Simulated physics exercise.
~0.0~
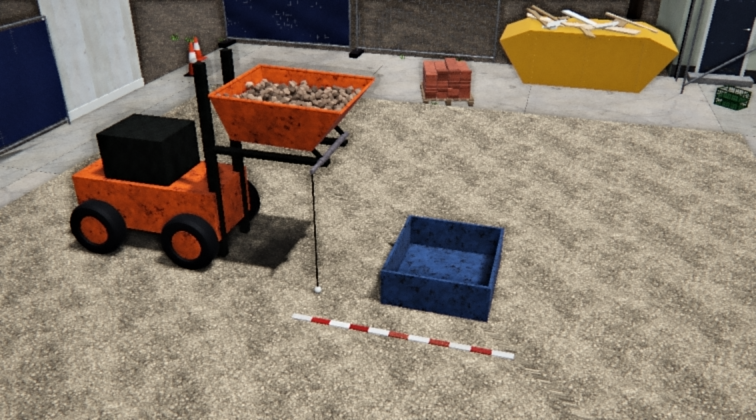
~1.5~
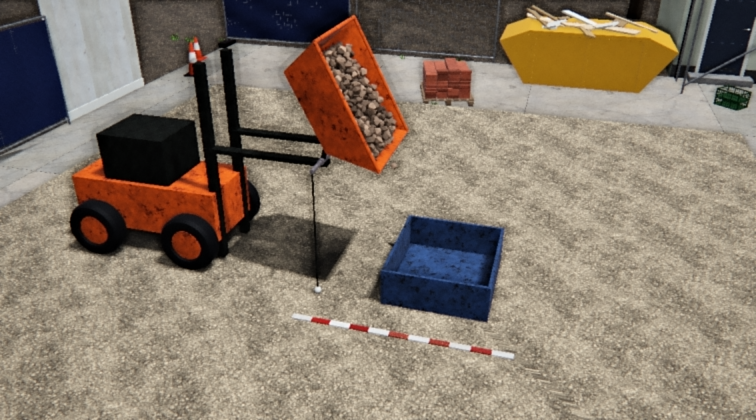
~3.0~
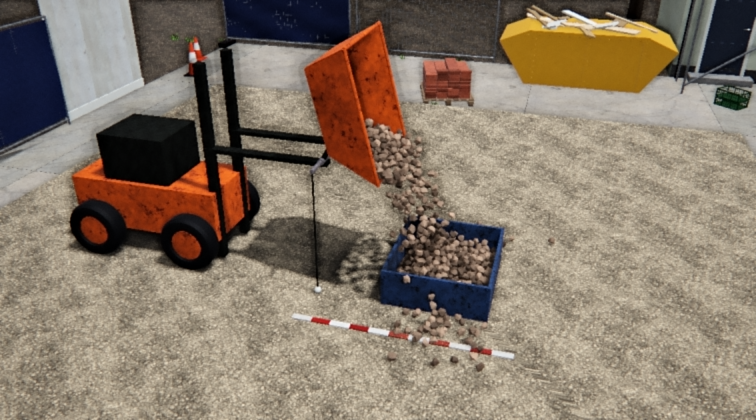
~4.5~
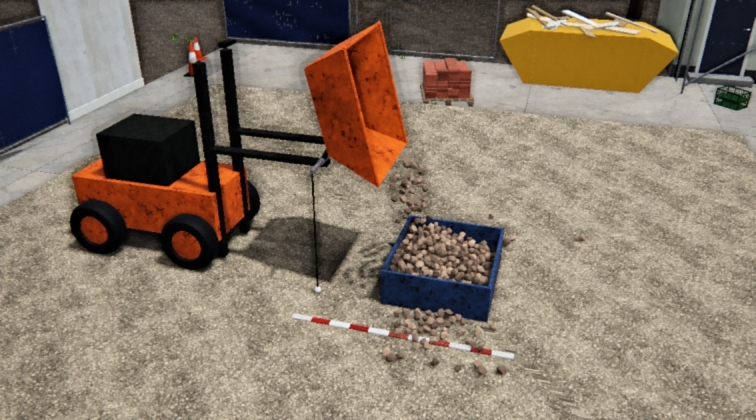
At first, an orange fork truck on a gravelly yard holds up an orange skip full of brownish stones, with an open blue bin on the ground to its right and a red and white striped staff lying in front. The skip tips steeply forward to the right, the stones still inside it. Then they pour over its lower edge in a thick stream, filling the bin, while some scatter on the ground around it. Finally, the skip stays tilted and empty, the bin is heaped with stones, and a few lie behind it and near the staff.
